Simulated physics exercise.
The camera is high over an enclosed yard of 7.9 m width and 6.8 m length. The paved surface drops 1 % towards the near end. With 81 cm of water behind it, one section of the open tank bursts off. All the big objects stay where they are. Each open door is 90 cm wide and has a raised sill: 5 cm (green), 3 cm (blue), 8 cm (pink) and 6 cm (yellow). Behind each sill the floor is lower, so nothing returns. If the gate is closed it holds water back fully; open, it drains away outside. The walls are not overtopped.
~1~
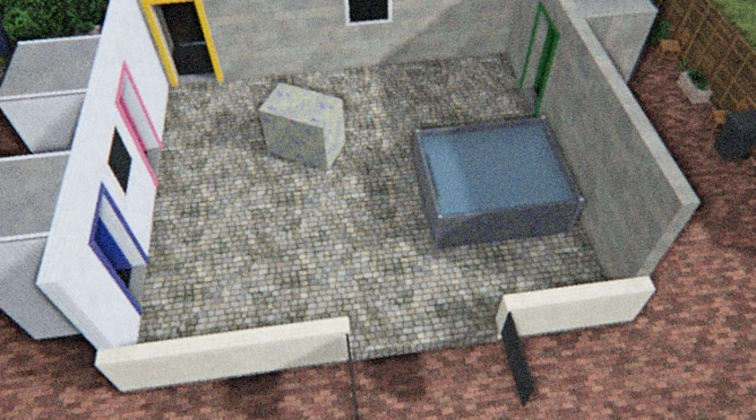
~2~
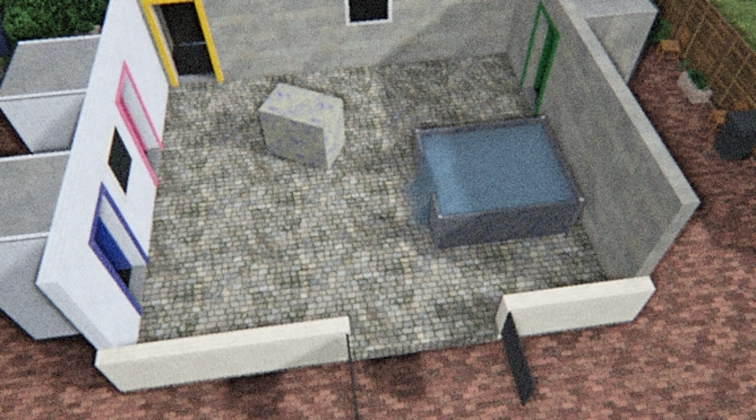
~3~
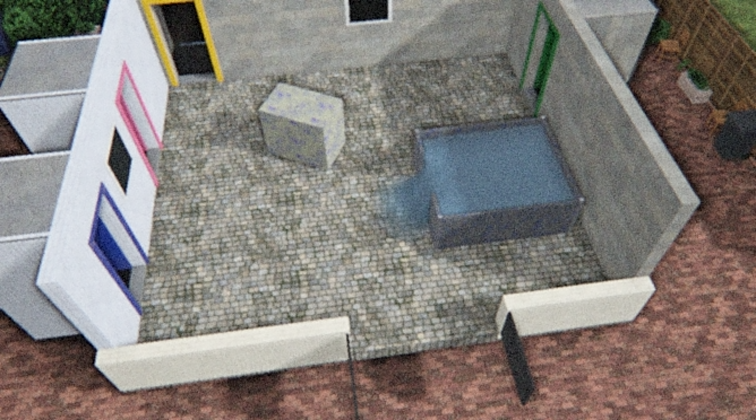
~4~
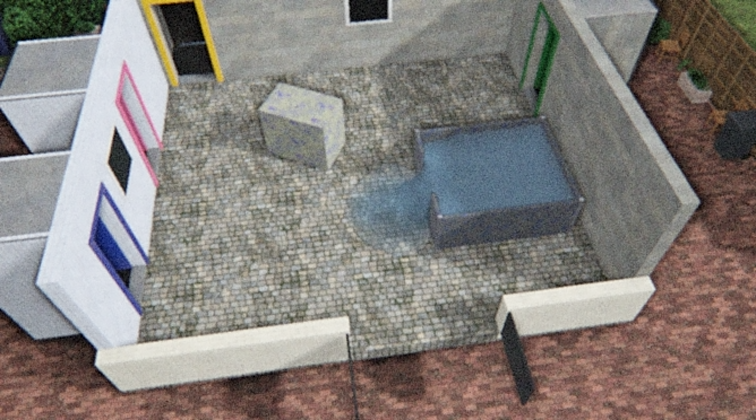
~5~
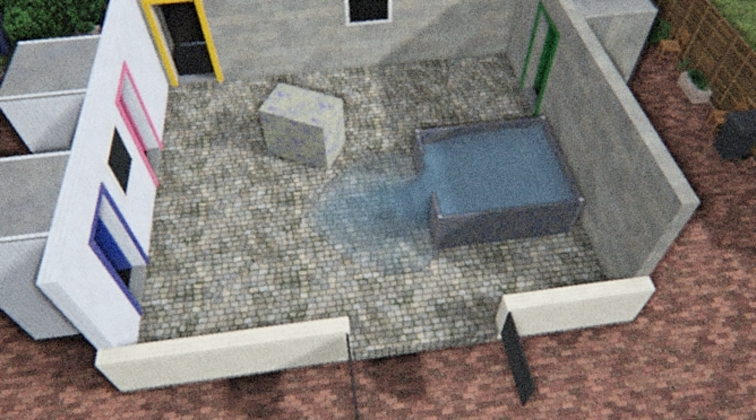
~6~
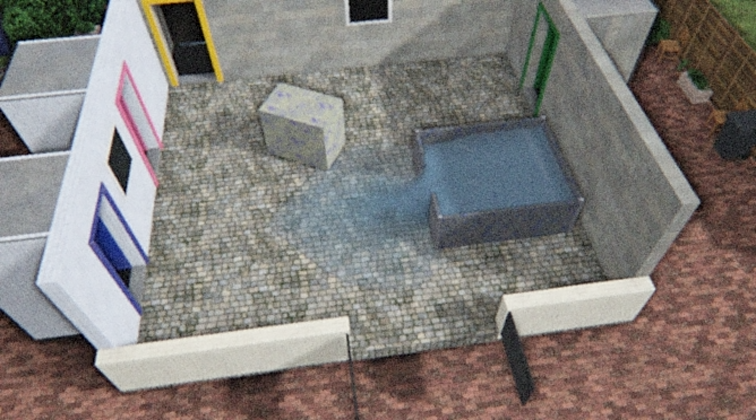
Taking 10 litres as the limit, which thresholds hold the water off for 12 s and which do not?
Within that time: At the green door it stays under the limit; at the blue door it goes over the limit; at the pink door it exceeds the limit; at the yellow door it goes over the limit.
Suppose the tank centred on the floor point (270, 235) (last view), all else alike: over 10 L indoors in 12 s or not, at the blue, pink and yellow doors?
Then: Blue over, pink not over, yellow over.
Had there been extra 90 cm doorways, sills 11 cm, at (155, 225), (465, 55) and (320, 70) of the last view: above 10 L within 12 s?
In that order: Over, under, below.
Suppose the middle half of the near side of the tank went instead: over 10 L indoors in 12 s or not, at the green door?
Against that limit: Green under.
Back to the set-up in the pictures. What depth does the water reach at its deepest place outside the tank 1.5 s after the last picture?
Up to some 50 cm.
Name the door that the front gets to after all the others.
The green one.
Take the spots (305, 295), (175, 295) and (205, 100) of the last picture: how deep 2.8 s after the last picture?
About 3, 19 and 2 cm.
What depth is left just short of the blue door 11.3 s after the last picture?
Some 9.0 cm.
Then, 0.7 s after the last picture water covers 35 % of the floor and is deepest (49 cm) near (422, 204); green door not reached, blue door not reached, pink door not reached, yellow door not reached.
Then, 1.5 s after the last picture water covers 50 % of the floor and is deepest (50 cm) near (135, 368); green door not reached, blue door 11 cm at the sill, 39 L in, pink door 19 cm at the sill, 9 L in, yellow door not reached.
Then, 2.8 s after the last picture water covers 55 % of the floor and is deepest (30 cm) near (422, 204); green door not reached, blue door 24 cm at the sill, 181 L in, pink door 19 cm at the sill, 86 L in, yellow door 5 cm at the sill, 0 L in.
Then, 6.3 s after the last picture water covers 70 % of the floor and is deepest (16 cm) near (170, 363); green door not reached, blue door 13 cm at the sill, 403 L in, pink door 12 cm at the sill, 154 L in, yellow door 13 cm at the sill, 55 L in.
Then, 11.3 s after the last picture water covers 100 % of the floor and is deepest (10 cm) near (193, 360); green door 6 cm at the sill, 0 L in, blue door 9 cm at the sill, 528 L in, pink door 6 cm at the sill, 162 L in, yellow door 8 cm at the sill, 100 L in.
